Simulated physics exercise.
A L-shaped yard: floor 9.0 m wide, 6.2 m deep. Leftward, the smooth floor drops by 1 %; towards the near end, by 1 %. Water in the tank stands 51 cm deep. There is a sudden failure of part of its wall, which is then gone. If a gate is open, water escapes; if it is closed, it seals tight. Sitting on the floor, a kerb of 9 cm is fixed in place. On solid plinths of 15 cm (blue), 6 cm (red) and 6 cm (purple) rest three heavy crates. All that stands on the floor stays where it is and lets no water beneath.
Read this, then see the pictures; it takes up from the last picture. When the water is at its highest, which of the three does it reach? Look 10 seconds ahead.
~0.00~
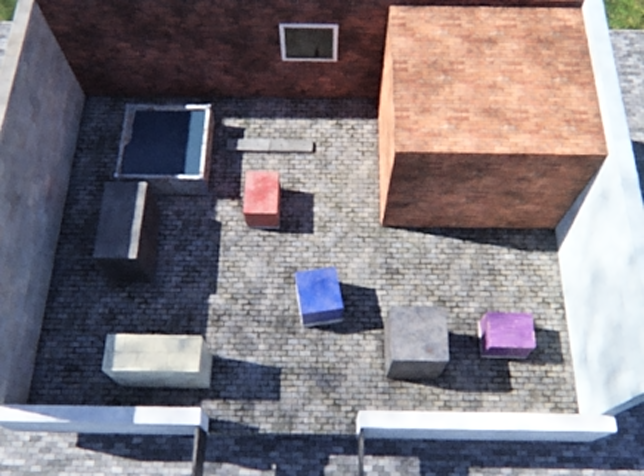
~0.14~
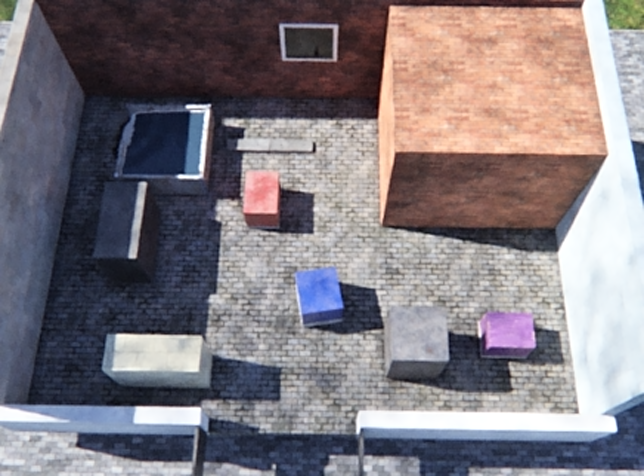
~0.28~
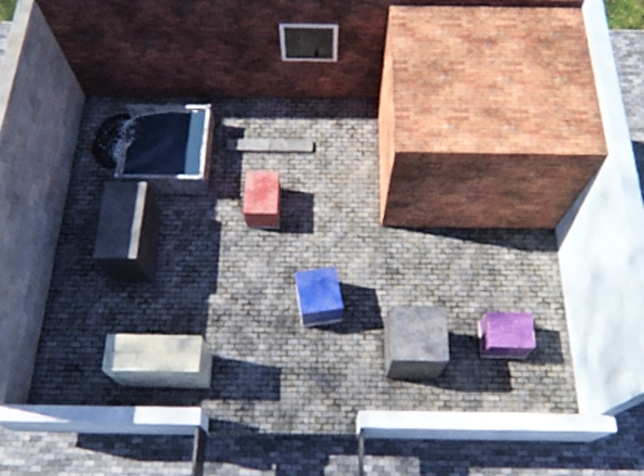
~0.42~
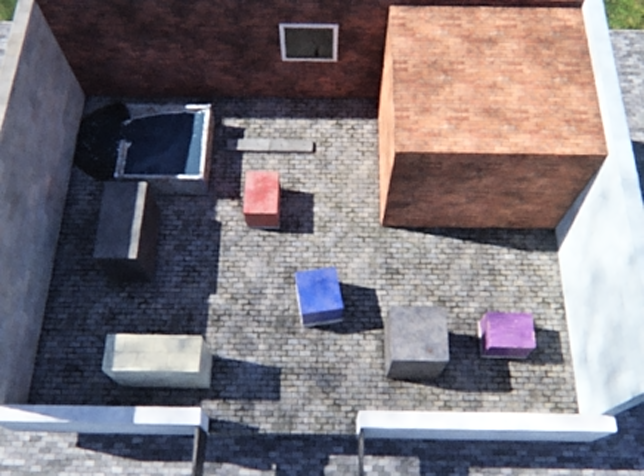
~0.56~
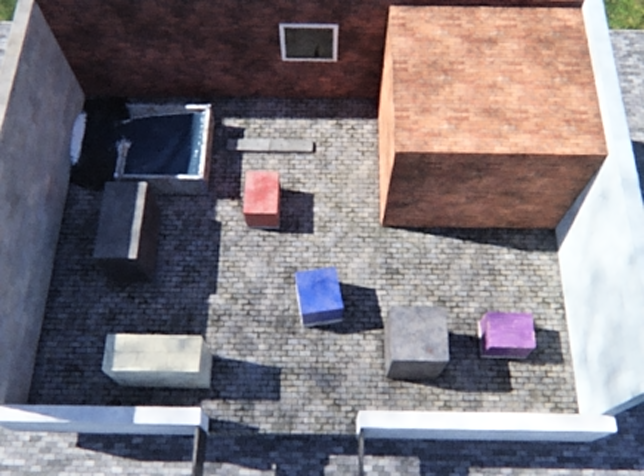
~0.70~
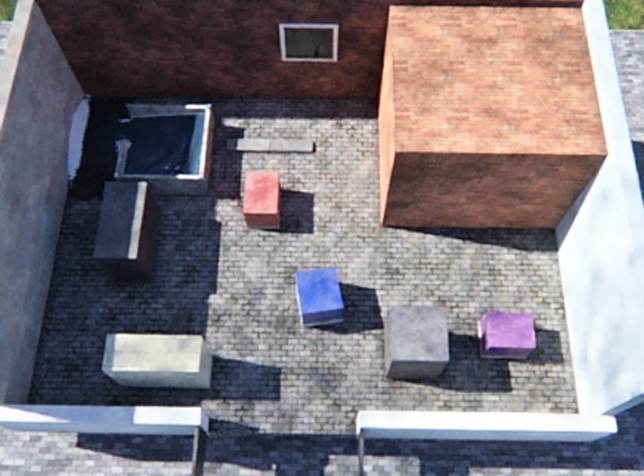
The blue crate is not reached; the red crate is not reached; the purple crate is not reached.
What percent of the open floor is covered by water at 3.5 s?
Roughly 30 % of the floor.
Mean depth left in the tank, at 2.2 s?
It averages close to 26 centimetres.
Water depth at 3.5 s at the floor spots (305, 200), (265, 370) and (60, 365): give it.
Reading - approx. 0 / 0 / 4 cm.
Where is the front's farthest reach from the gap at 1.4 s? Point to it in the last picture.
About (55, 260) in the last view.
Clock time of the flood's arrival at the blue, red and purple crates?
Arrival: Blue 6.5 s, red 6.5 s, purple not in the 10 s.
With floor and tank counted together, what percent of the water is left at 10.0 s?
Remaining: Roughly 96 %.
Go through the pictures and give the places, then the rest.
The first frame shows still water, 51 cm deep, in the tank at (164, 143).
In the second frame, the front is at (118, 156), 0.4 m from the gap at (133, 136); 0.2 m2 of floor is under water; 51 cm left at the back of the tank.
In the third frame, water pours out at (133, 137) and has run 0.7 m, to (97, 153); deepest outside 27 cm, 51 cm at the tank's back.
In the fourth frame, the front is at (75, 155), 1.2 m from the gap at (133, 137); 1.3 m2 of floor is under water; 49 cm left at the back of the tank.
In the fifth frame, water pours out at (133, 136) and has run 1.4 m, to (71, 177); deepest outside 29 cm, 43 cm at the tank's back.
In the sixth frame, water pours out at (133, 136) and has run 1.6 m, to (68, 191); deepest outside 39 cm, 44 cm at the tank's back.
After 1.4 s water covers 5 % of the floor and is deepest (40 cm) near (82, 116); blue plinth not reached, red plinth not reached, purple plinth not reached.
After 2.2 s water covers 15 % of the floor and is deepest (28 cm) near (84, 108); blue plinth not reached, red plinth not reached, purple plinth not reached.
After 3.5 s water covers 30 % of the floor and is deepest (20 cm) near (85, 101); blue plinth not reached, red plinth not reached, purple plinth not reached.
After 6.0 s water covers 40 % of the floor and is deepest (14 cm) near (26, 413); blue plinth not reached, red plinth not reached, purple plinth not reached.
After 10.0 s water covers 65 % of the floor and is deepest (10 cm) near (26, 413); highest at the blue plinth 4 cm, highest at the red plinth 2 cm, highest at the purple plinth 0 cm.
